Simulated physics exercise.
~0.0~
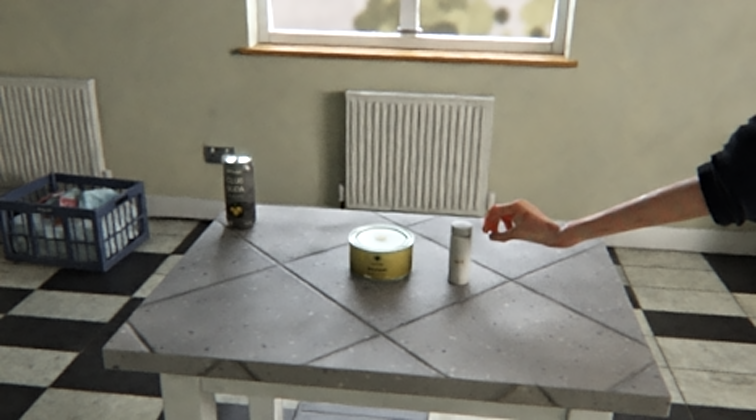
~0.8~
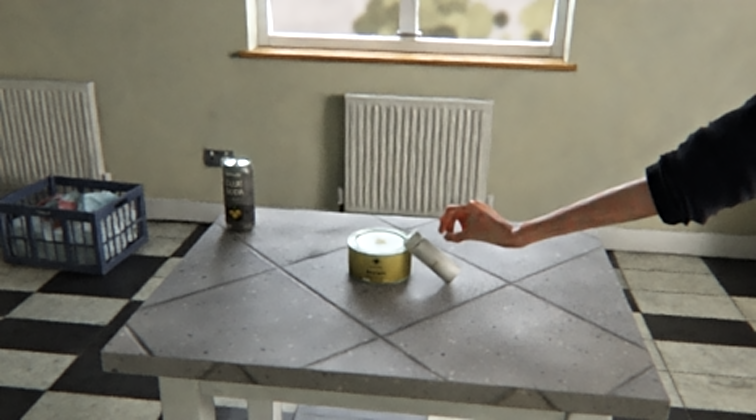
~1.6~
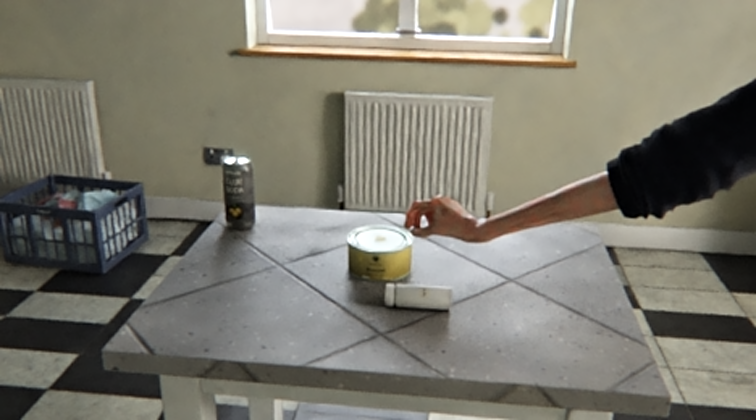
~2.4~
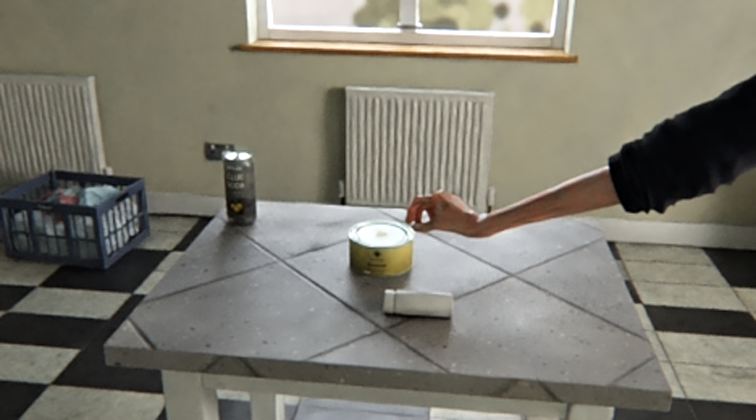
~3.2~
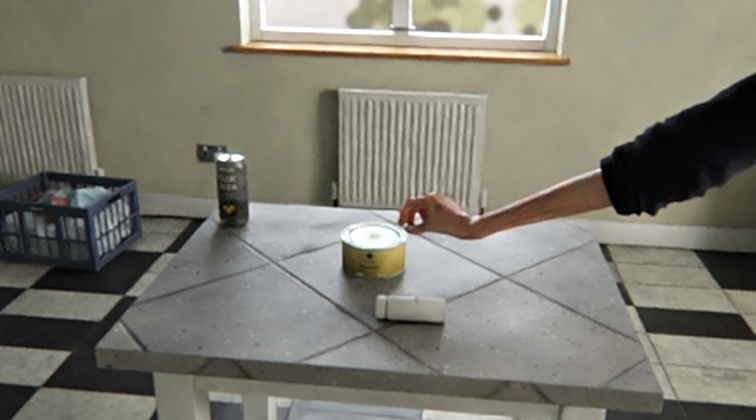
On a grey tiled table, a hand pushing a white shaker leftward, toppling it beside a yellow tub, where it lies still.
